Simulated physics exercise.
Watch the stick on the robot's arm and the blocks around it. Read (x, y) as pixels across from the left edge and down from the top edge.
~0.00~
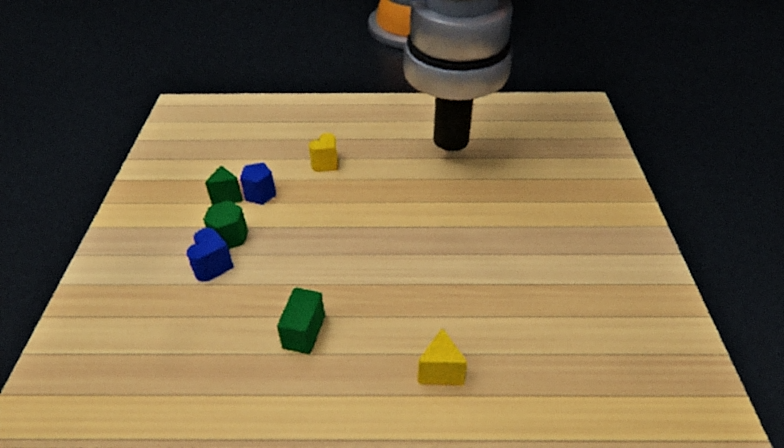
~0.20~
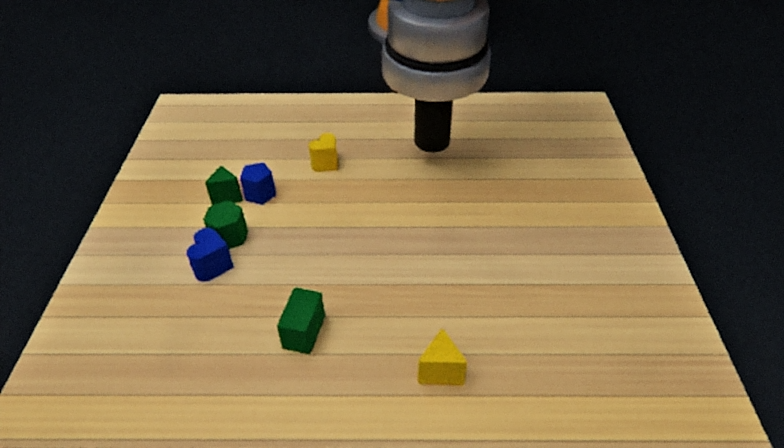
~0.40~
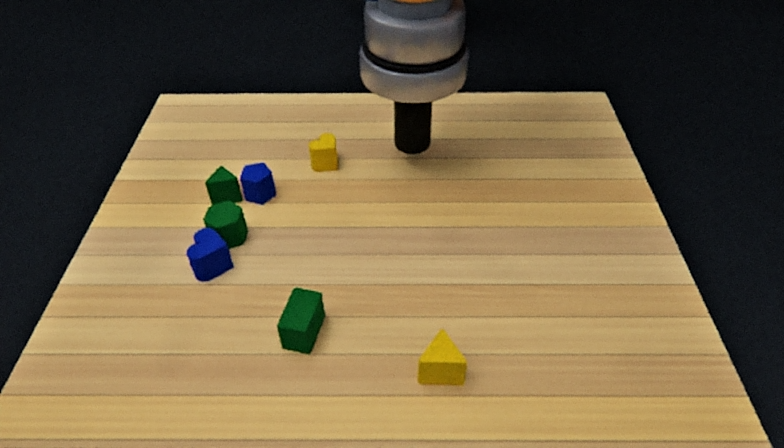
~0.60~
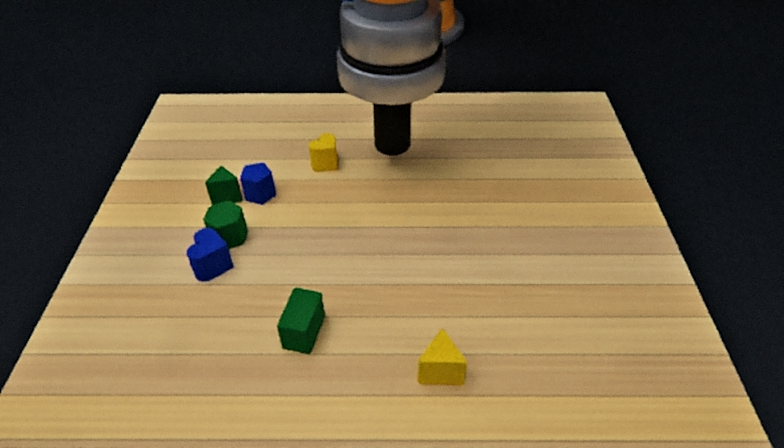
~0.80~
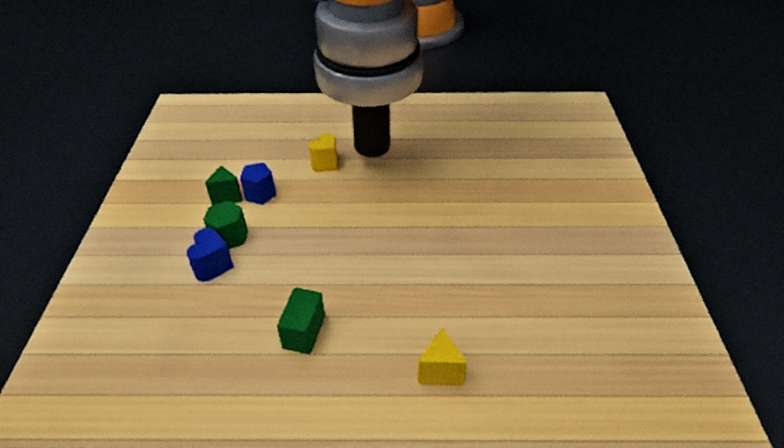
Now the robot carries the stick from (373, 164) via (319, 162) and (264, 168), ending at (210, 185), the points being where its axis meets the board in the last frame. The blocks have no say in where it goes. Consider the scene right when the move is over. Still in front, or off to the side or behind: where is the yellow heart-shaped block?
The yellow heart-shaped block won't stay at the front of the stick.
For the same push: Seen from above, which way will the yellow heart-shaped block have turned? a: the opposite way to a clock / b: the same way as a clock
My pick is b.
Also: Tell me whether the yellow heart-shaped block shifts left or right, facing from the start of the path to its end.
It goes right.
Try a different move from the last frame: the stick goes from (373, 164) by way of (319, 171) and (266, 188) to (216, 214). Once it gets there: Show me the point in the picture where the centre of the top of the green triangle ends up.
Final place: (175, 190).
The first path, step by step. One third of the way, stick (316, 146); yellow heart-shaped block (285, 141).
Two thirds of the way, stick (259, 152); yellow heart-shaped block (228, 144), turned 15° clockwise.
At the end, stick (205, 169); green triangle (211, 179), turned 65° anticlockwise; blue pentagon still; yellow heart-shaped block (188, 149), turned 55° clockwise.
